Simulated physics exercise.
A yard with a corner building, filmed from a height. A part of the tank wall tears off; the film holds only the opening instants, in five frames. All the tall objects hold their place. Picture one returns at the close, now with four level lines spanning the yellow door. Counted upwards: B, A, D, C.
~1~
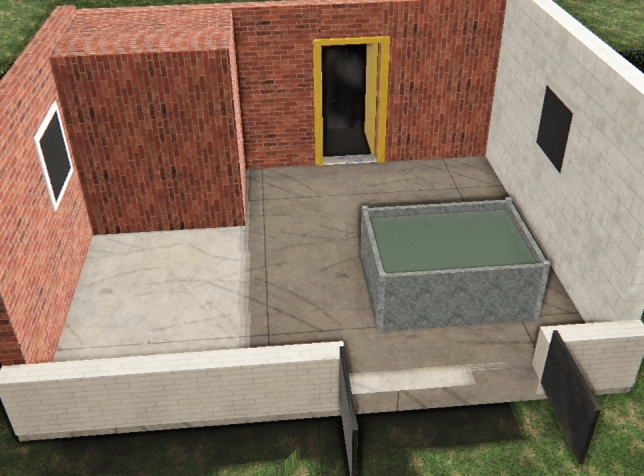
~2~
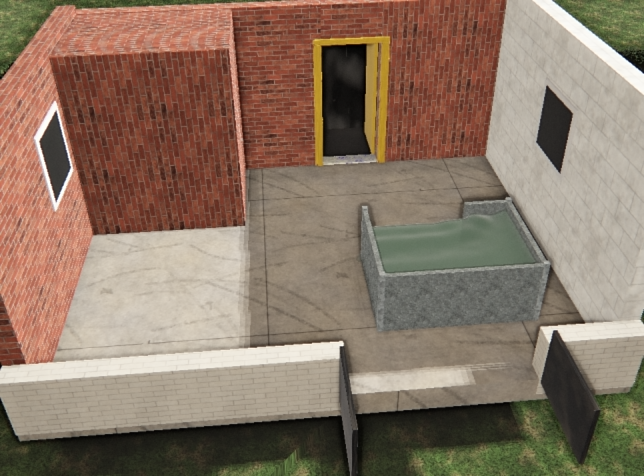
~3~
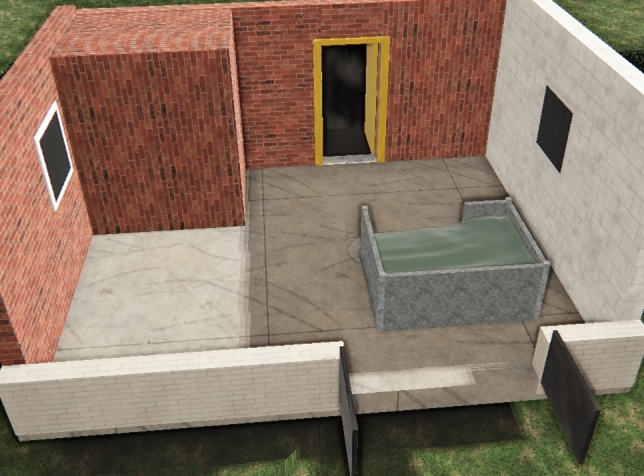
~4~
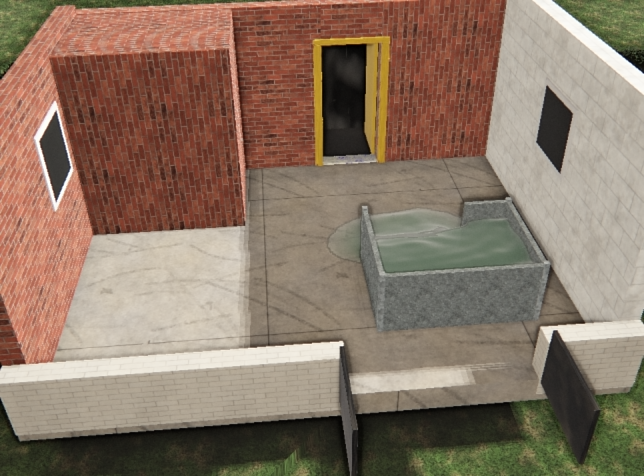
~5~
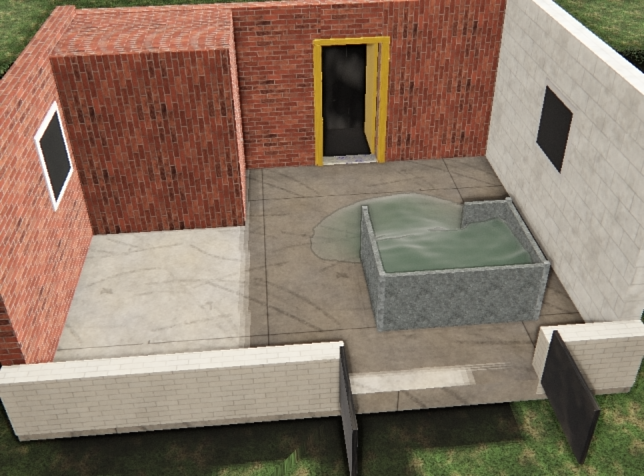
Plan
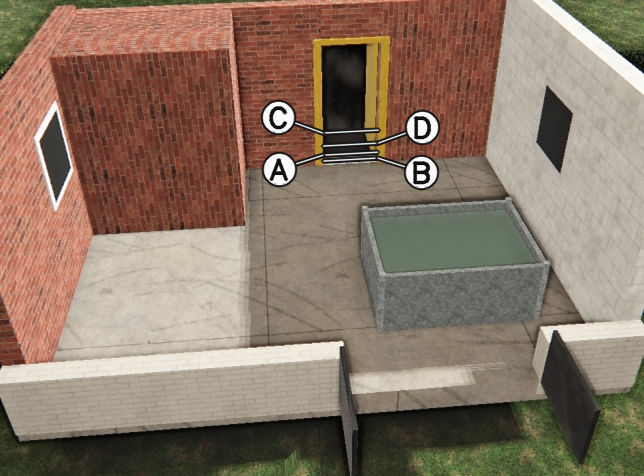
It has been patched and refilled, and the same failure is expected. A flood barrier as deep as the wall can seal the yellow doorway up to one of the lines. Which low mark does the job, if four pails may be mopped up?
Go for D.
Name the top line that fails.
A.
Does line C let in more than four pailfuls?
No, that is safe.
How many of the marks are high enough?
Two of the four.
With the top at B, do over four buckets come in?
Yes, it does.
In white, A at (350, 153); B at (350, 159); C at (350, 131); D at (350, 144); from the bottom up B, A, D, C.
If A is chosen, about 9 bucketfuls get in.
If B is chosen, dozens of bucketfuls pour in.
If C is chosen, nothing gets over.
If D is chosen, a splash gets over, under a bucket.
